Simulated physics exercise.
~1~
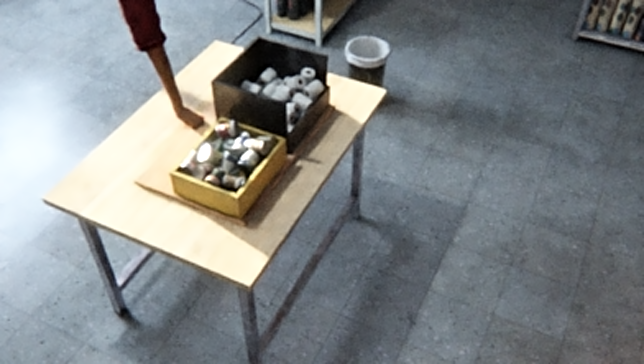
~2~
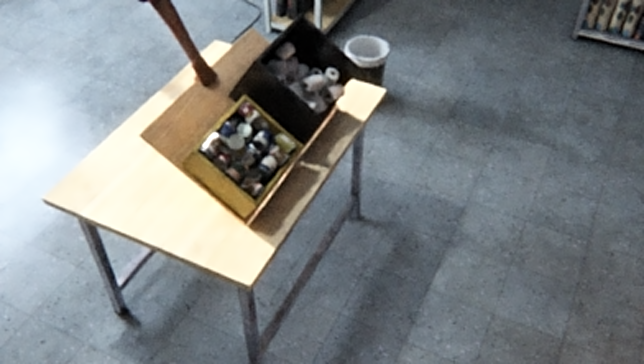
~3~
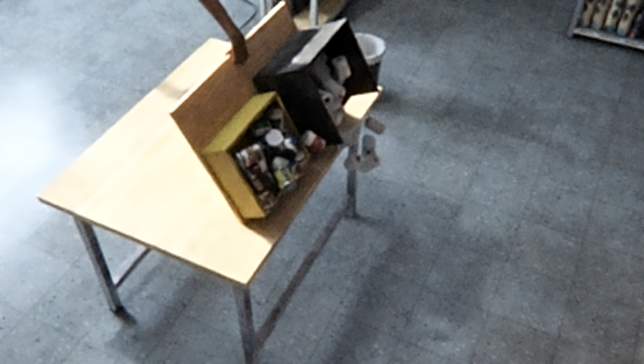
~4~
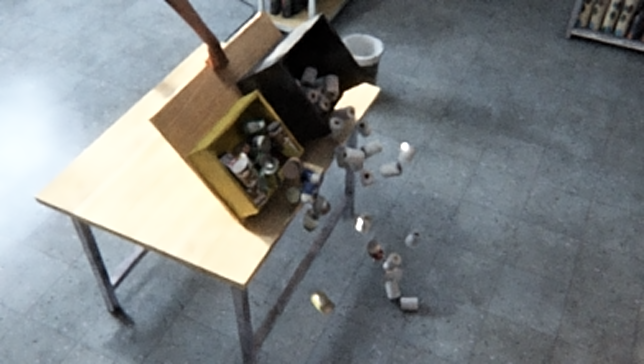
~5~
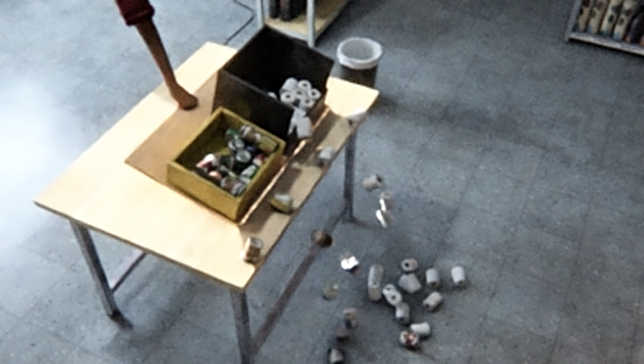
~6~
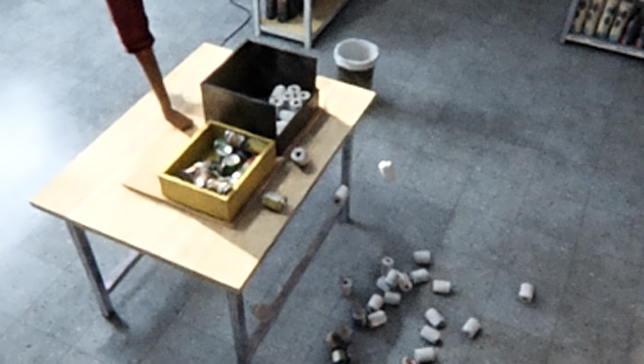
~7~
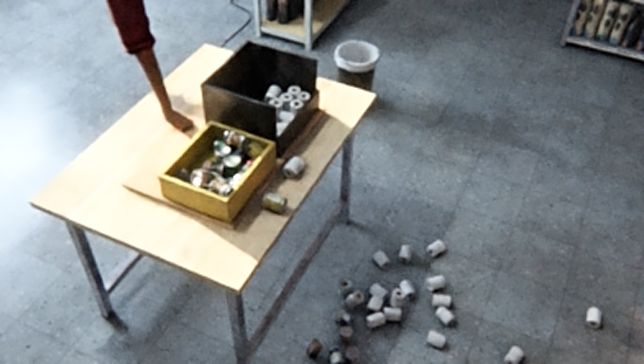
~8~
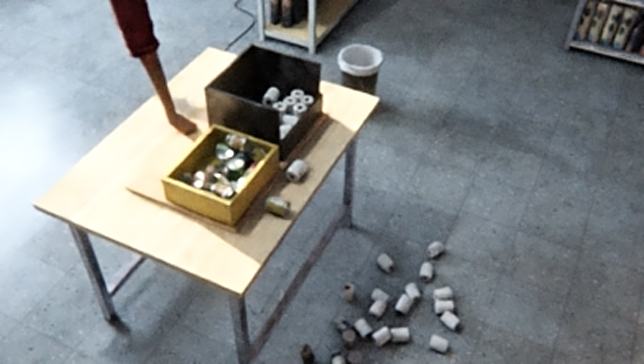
Grey paper rolls and small tins spill from two open tubs on a tilting board, seen from above in a room with a grey tiled floor. The black tub sits behind the yellow one on a pale wooden table, with a bin and shelves beyond. A hand at the board's left raises that side steeply, and pieces tumble over the right edge to the floor. The board is lowered flat again as more pieces drop and roll. Finally, both tubs remain partly filled, two pieces rest beside them, and many lie scattered below.
